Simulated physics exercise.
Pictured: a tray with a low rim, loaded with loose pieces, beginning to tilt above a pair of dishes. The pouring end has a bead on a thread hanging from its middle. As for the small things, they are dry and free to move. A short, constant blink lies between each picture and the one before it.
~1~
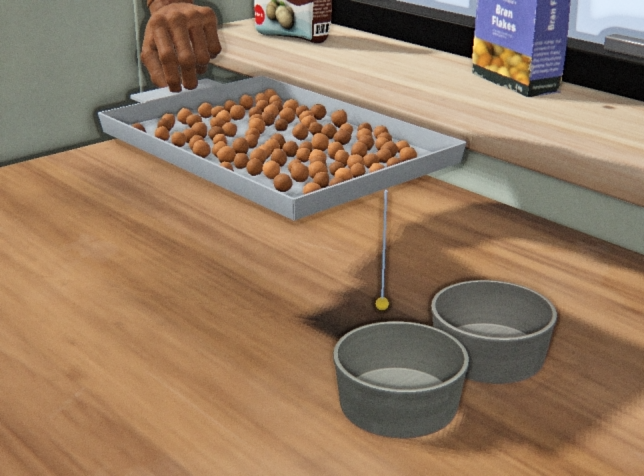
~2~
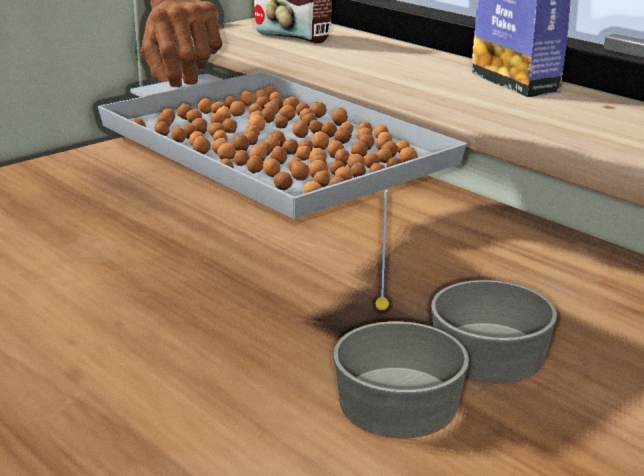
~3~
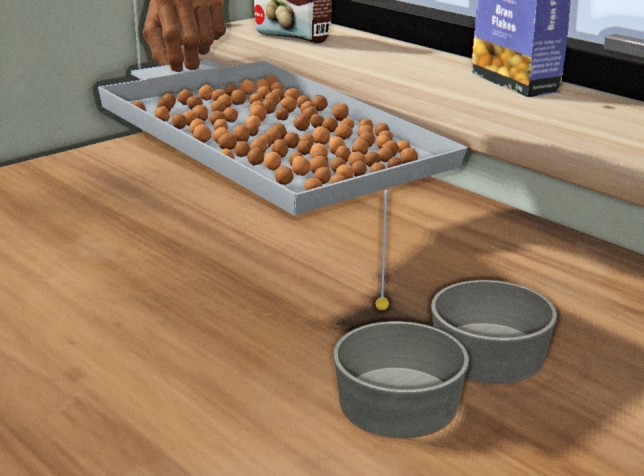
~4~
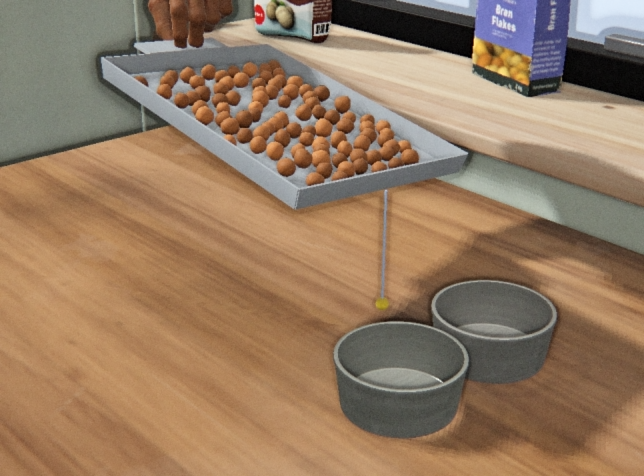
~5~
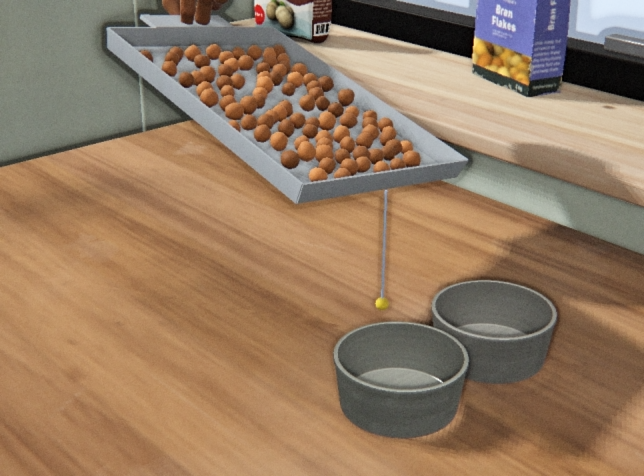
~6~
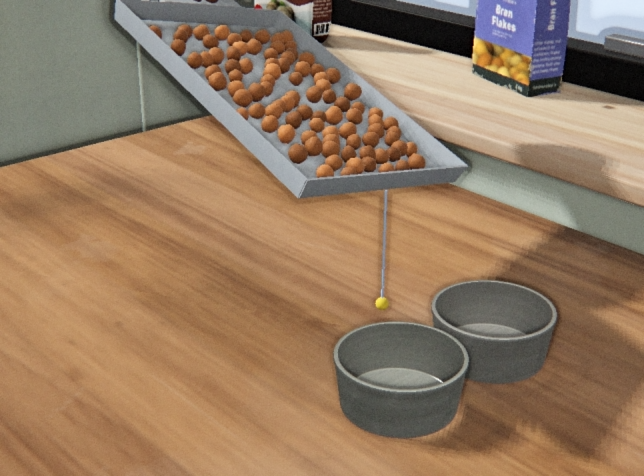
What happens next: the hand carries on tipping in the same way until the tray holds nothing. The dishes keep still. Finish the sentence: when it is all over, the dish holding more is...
The right one.
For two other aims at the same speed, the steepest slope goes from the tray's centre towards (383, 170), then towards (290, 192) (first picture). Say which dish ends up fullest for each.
First case: The dish at right. Second case: The dish at left.
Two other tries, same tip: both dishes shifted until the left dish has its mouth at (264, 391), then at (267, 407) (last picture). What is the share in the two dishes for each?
Near 0 and 0 percent respectively.
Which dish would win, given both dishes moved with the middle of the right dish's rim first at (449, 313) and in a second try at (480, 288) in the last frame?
At the first spot the right-side one comes out ahead, at the second spot the right-side one.
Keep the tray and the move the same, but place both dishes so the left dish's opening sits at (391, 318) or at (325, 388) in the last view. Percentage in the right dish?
You'd get 50 in a hundred the first time and 20 in a hundred the second.
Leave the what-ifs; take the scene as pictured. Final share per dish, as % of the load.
Final share: Left dish at 10 per cent, right dish at 50 per cent.
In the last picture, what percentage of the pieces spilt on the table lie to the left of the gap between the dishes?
40 per cent, roughly.
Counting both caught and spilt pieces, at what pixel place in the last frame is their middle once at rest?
I'd mark it at roughly (483, 339).
Soon after the last picture, tray tipped steeply; all on the tray.
A little later, tray tipped past a quarter turn; nearly all on the tray; a stray few in the left dish; a stray few in the right dish.
Later still, tray tipped past a quarter turn; a small part in the left dish; about half in the right dish; about a third outside both.
At rest, tray tipped past a quarter turn; a small part in the left dish; about half in the right dish; about a third outside both.
